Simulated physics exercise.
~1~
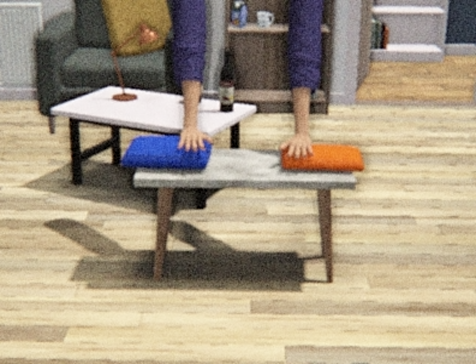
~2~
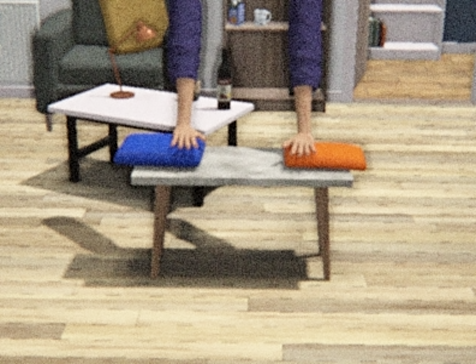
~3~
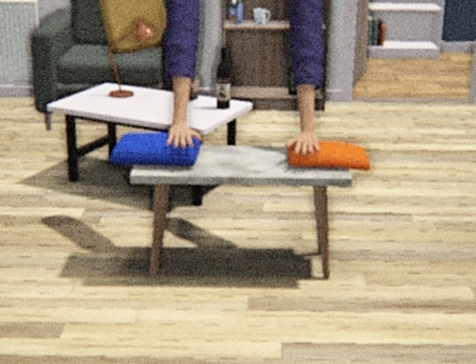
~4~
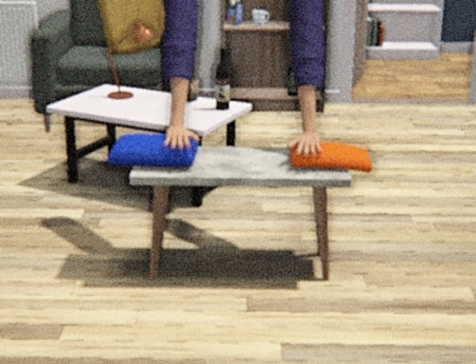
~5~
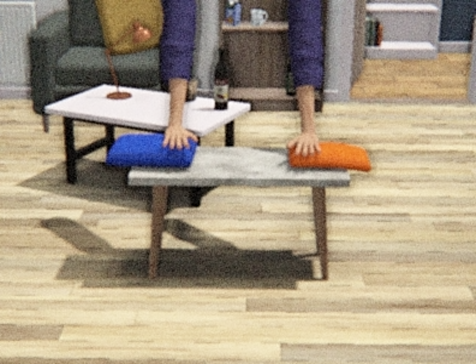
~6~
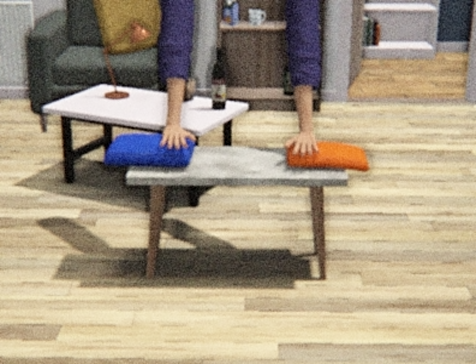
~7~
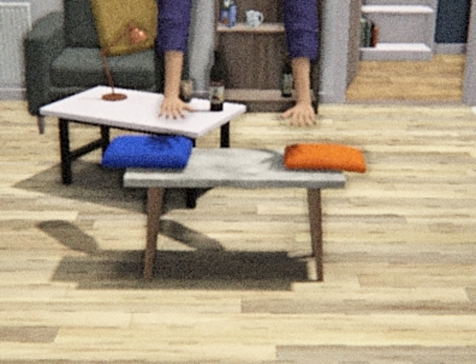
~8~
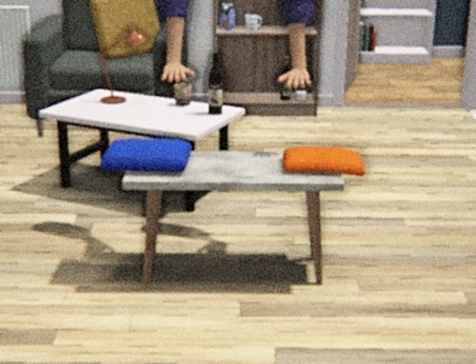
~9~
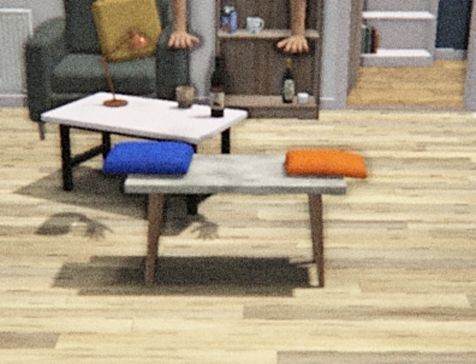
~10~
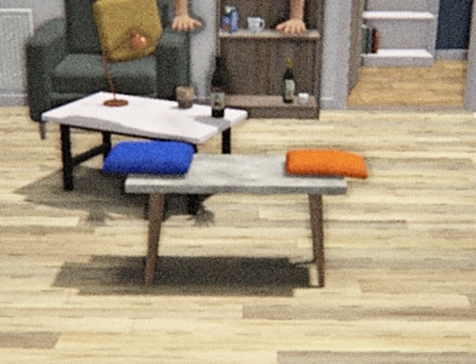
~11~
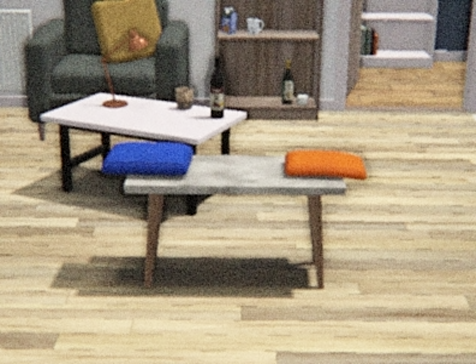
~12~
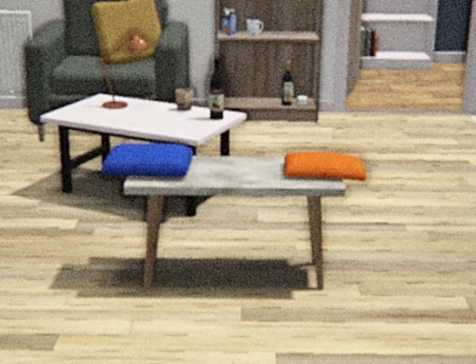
A blue soft bag and an orange sack lie at opposite ends of a low, grey-topped bench with wooden legs, each under a hand of someone in purple sleeves. The slightly swaying view faces a living room with a pale wood floor, a white table and grey armchair behind at left, and shelves farther back. The hands push the two apart, the blue one left and the orange one right, until they overhang the ends a little. Then the hands let go, lift back and leave view. Both bags stay resting on the bench, still.
